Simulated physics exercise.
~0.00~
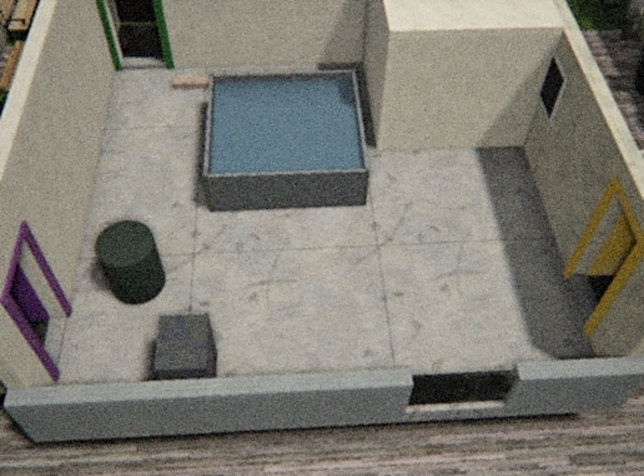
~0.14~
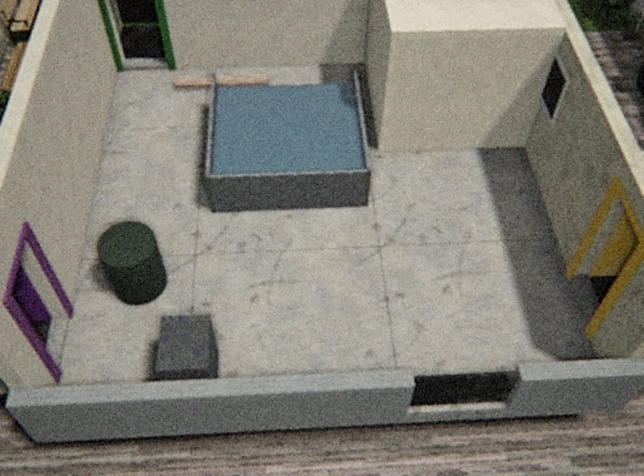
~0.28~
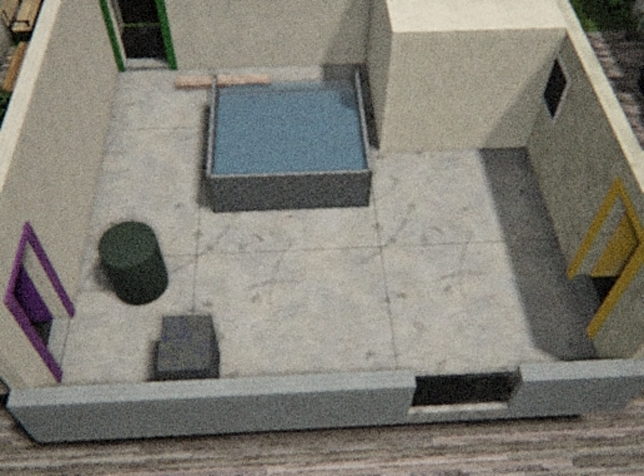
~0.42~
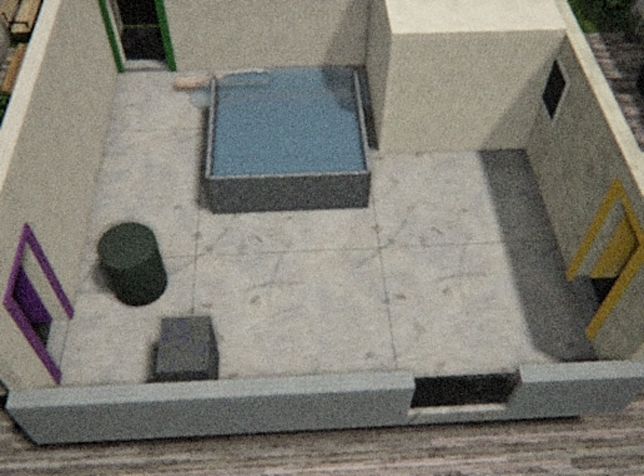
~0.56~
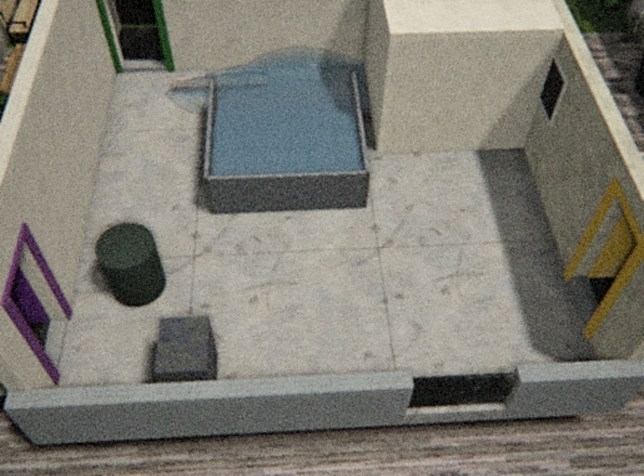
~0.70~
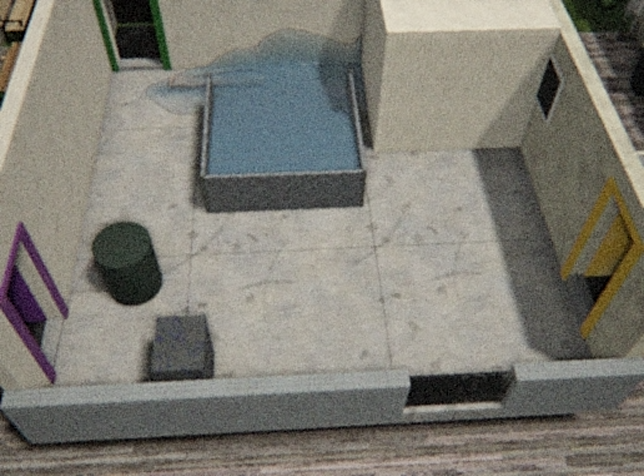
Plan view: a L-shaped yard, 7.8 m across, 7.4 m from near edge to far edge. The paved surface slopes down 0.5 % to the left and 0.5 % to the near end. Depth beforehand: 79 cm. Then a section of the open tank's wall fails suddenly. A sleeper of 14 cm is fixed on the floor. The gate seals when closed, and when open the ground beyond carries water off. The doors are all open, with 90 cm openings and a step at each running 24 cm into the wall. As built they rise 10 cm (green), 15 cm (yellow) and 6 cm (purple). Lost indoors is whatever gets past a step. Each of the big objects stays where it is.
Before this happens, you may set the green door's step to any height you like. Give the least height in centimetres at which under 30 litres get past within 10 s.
33 cm.
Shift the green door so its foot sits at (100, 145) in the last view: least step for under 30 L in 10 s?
Something near 17 cm.
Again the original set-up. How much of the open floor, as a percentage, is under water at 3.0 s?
Wet share: Around 40 %.
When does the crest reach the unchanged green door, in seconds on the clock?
Crest at t of about 2.6 s.
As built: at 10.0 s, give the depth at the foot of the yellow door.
About 13.5 centimetres deep.
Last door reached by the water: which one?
Answer: The yellow door.
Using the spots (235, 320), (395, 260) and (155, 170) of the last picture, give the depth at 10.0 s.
Depth: About 6, 6, 5 cm.
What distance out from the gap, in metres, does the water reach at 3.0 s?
Roughly 5.8 metres.
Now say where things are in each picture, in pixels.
The open tank at (285, 123) is whole and still, 79 cm deep; the green door at (135, 27) is dry, in the first frame.
Water pours out on the far side and has run 0.3 m, to a hidden place; about 7 cm deep outside, 79 cm at the back, in the second frame.
The front is at a hidden place, 0.8 m from the gap on the far side; 2.0 m2 of floor is wet, 79 cm left at the back, in the third frame.
Water pours out on the far side and has run 1.4 m, to (278, 67); about 15 cm deep outside, 79 cm at the back, in the fourth frame.
The gap is on the far side, the front 1.4 m out at (363, 64); the back of the open tank holds 76 cm, in the fifth frame.
The gap is on the far side, the front 1.5 m out at (149, 91); the back of the open tank holds 68 cm; the green door at (132, 28), 3.1 m from the gap, is still 0.6 m from the nearest water, in the sixth frame.
After 1.4 s water covers 15 % of the floor, deepest (69 cm) near (351, 64); 11 cm at the green door, 0 litres in over its 10 cm step.
After 3.0 s water covers 40 % of the floor, deepest (45 cm) near (113, 71); 25 cm at the green door, 80 litres in over its 10 cm step.
After 10.0 s water covers 100 % of the floor, deepest (18 cm) near (47, 416); 15 cm at the green door, 369 litres in over its 10 cm step.
At the green door as built, the water arrived by 1.0 s and peaked near 29 cm at 2.6 s.
With a step of 30 cm, 42 litres would have come in within the 10 s; with 40.5 cm, 11 litres. So under 30 litres takes about 33 cm.
